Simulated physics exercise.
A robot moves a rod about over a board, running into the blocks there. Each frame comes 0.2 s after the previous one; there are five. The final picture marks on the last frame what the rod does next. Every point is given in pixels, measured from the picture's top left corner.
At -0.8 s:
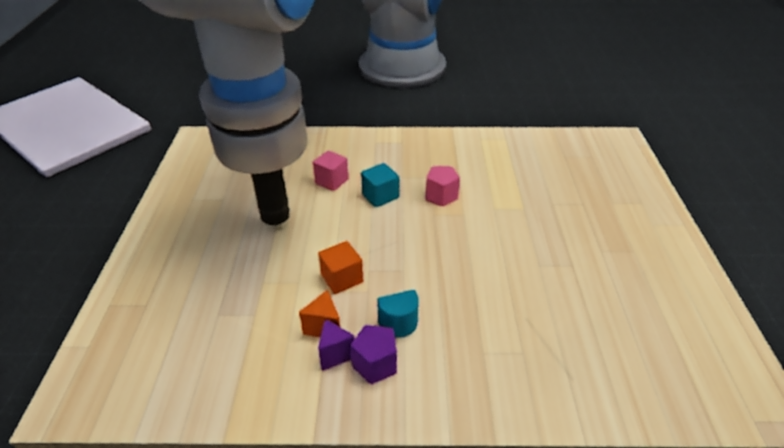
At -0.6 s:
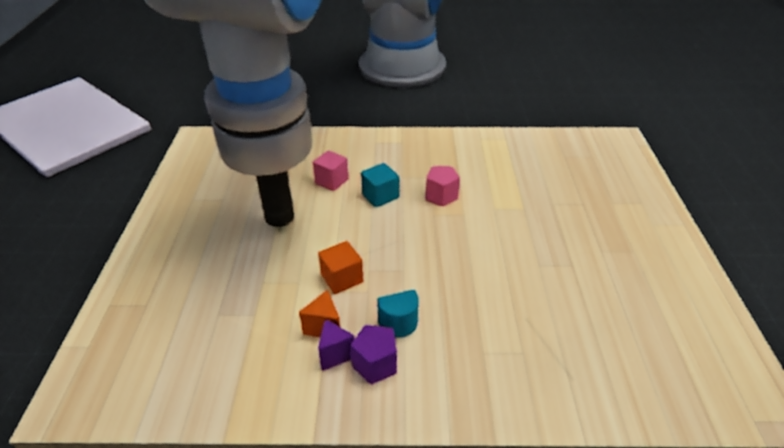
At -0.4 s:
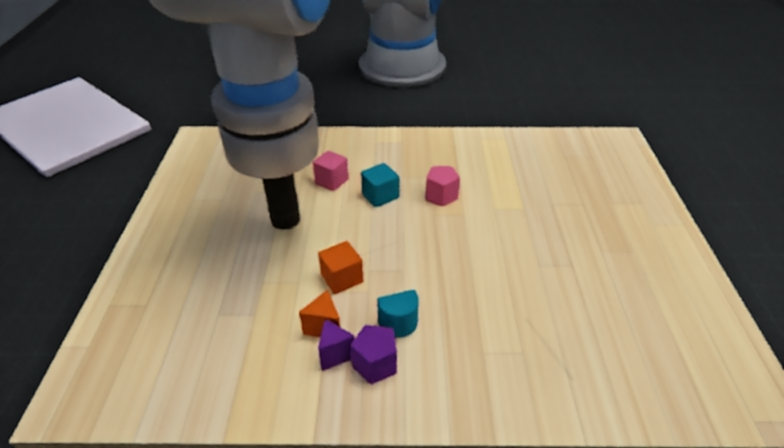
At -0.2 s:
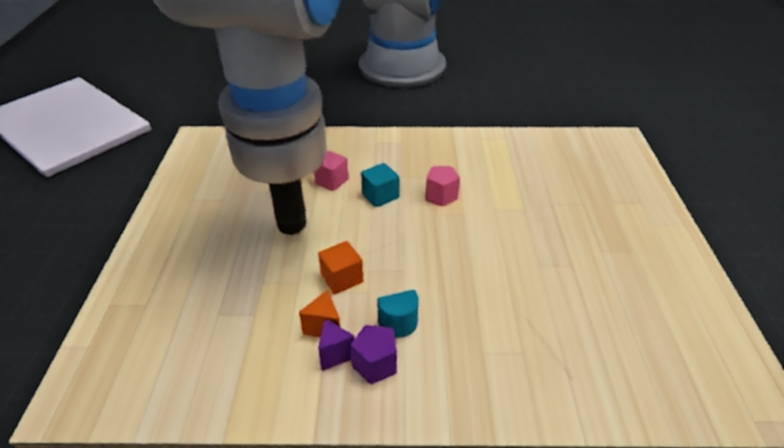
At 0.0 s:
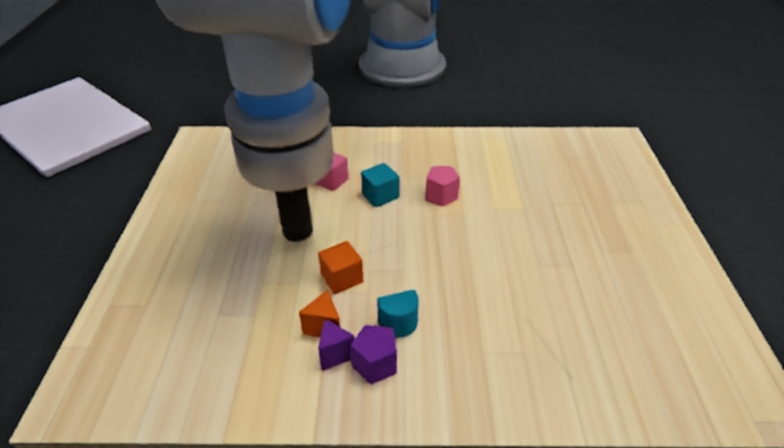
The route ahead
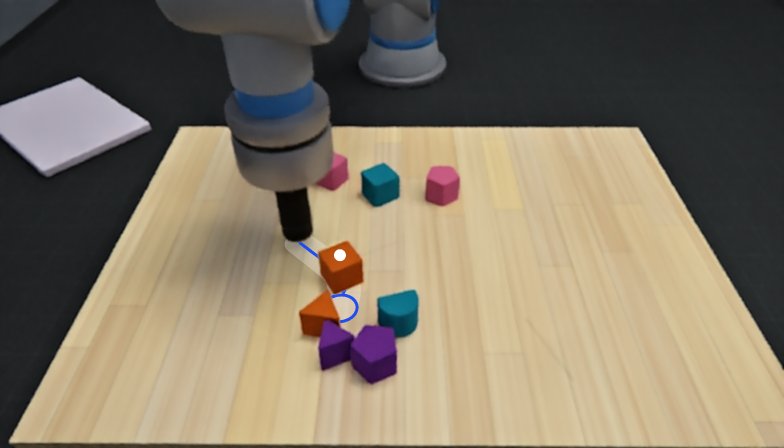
On a pale wooden board with pink, turquoise, orange and purple blocks scattered across it, a robot arm holds a black rod upright near the upper left. The arm moves the rod slowly a short way to the right, then slightly downward too, nearing the orange four-sided block. None of the blocks move.
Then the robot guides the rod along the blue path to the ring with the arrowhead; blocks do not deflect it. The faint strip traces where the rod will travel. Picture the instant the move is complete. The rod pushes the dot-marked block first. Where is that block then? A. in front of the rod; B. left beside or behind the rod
The answer is B.
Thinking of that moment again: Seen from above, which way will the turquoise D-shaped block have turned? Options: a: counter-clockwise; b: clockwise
The answer is a.
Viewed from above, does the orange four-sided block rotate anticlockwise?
I expect so.
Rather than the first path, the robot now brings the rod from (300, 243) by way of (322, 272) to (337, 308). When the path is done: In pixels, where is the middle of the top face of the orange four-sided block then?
Most likely (369, 274).
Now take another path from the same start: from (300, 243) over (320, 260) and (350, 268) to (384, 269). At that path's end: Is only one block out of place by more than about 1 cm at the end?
The answer is yes.
The line goes from (300, 243) over (322, 260) and (342, 280) to (340, 308); the dot is on the orange four-sided block.
On the path given first. One third of the way, rod at (321, 250); nothing pushed yet.
Two thirds of the way, rod at (342, 271); orange four-sided block at (366, 276), turned 20° anticlockwise.
At the end, rod at (339, 298); orange triangular piece at (319, 310); purple triangular piece unmoved; orange four-sided block at (372, 293), turned 40° anticlockwise; turquoise D-shaped block at (407, 307), turned 25° anticlockwise.
